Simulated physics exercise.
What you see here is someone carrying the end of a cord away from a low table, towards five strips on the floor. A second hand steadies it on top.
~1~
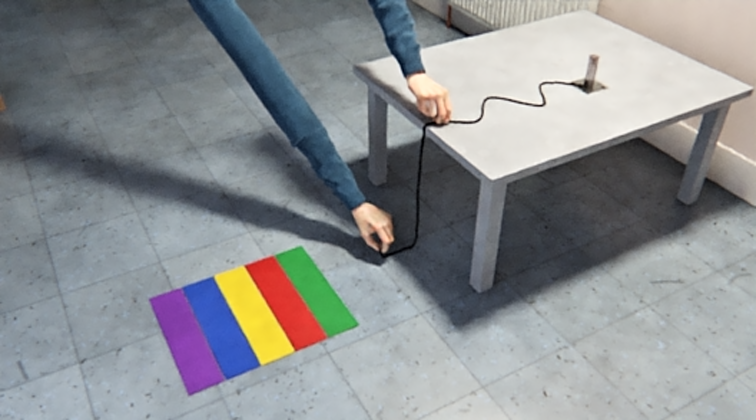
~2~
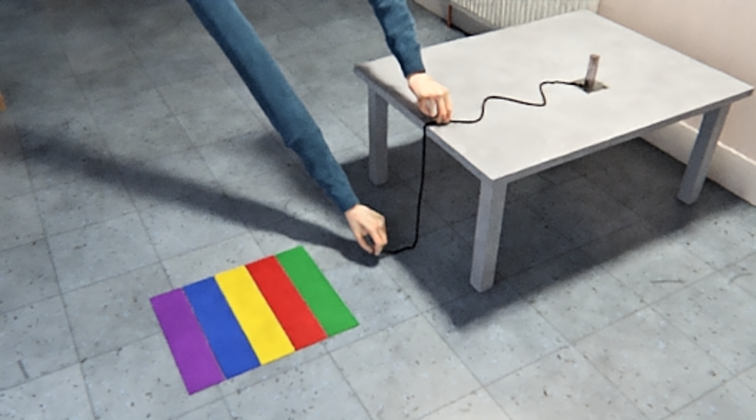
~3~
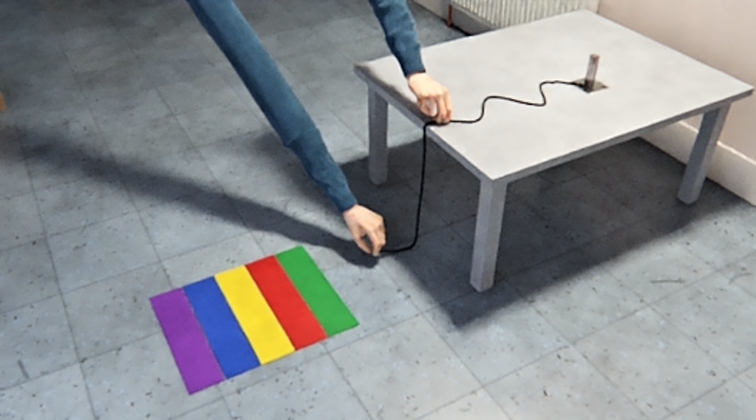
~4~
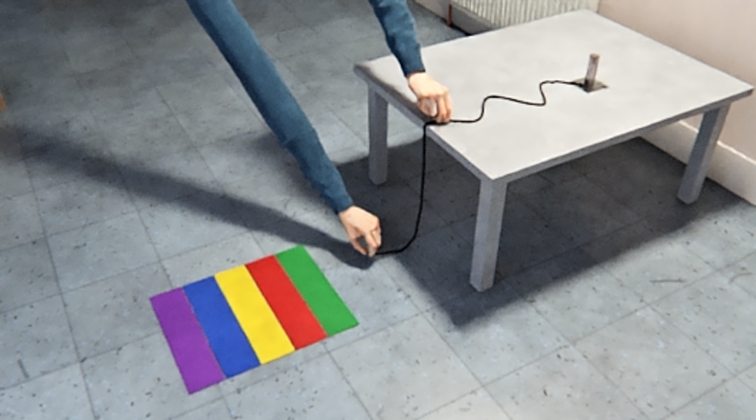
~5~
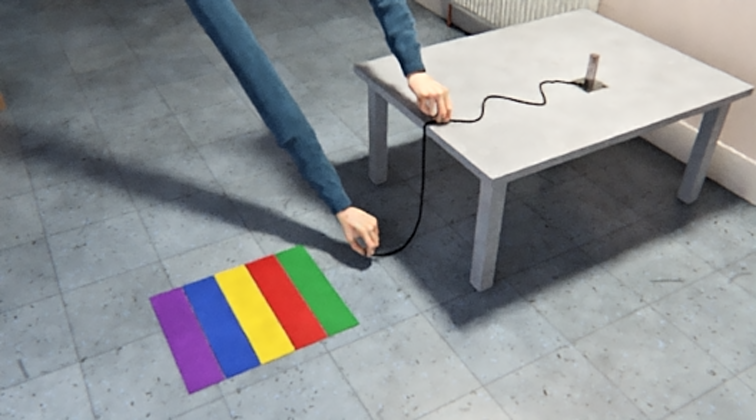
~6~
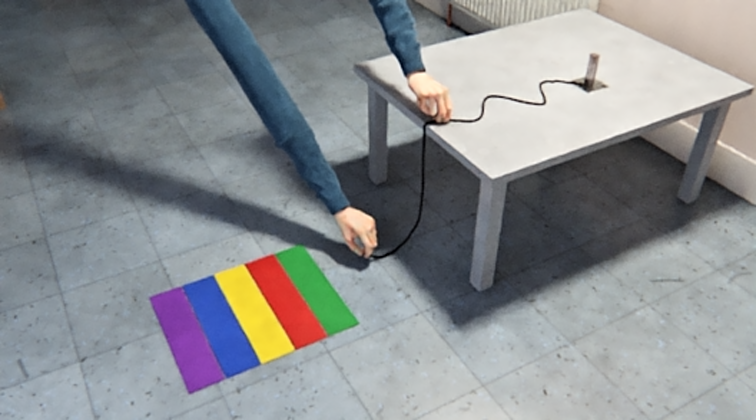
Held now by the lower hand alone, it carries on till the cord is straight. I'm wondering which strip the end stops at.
It stops at the blue strip.
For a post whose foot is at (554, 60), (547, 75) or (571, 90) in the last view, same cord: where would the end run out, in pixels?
First (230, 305), then (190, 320), then (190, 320).
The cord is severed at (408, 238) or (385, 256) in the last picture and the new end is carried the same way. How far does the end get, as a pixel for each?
In that order: (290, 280) and (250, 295).
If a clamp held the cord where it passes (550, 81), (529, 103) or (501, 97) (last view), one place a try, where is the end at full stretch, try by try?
Pixel spots, one per try: About (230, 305), (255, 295), (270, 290).
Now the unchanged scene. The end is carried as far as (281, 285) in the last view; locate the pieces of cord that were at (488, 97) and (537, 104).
First at (463, 115), next at (504, 103).
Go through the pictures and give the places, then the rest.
The first picture shows end (381, 249); green (333, 315); red (302, 328); yellow (269, 341); blue (235, 355); purple (199, 369).
The second picture shows end (374, 251); cord through (553, 83) (533, 105) (483, 109) (432, 123) (423, 178) (417, 235).
The third picture shows end (372, 252).
The fourth picture shows end (368, 253); cord through (553, 82) (533, 104) (483, 109) (432, 122) (423, 178) (415, 234).
The fifth picture shows end (366, 253).
The sixth picture shows end (364, 254); cord through (553, 82) (533, 104) (483, 108) (432, 122) (423, 177) (411, 233).
Soon after, end near (281, 285); over red.
Then, end near (239, 300); over yellow.
At full stretch, end near (214, 309); over blue. The end stops over the blue strip.
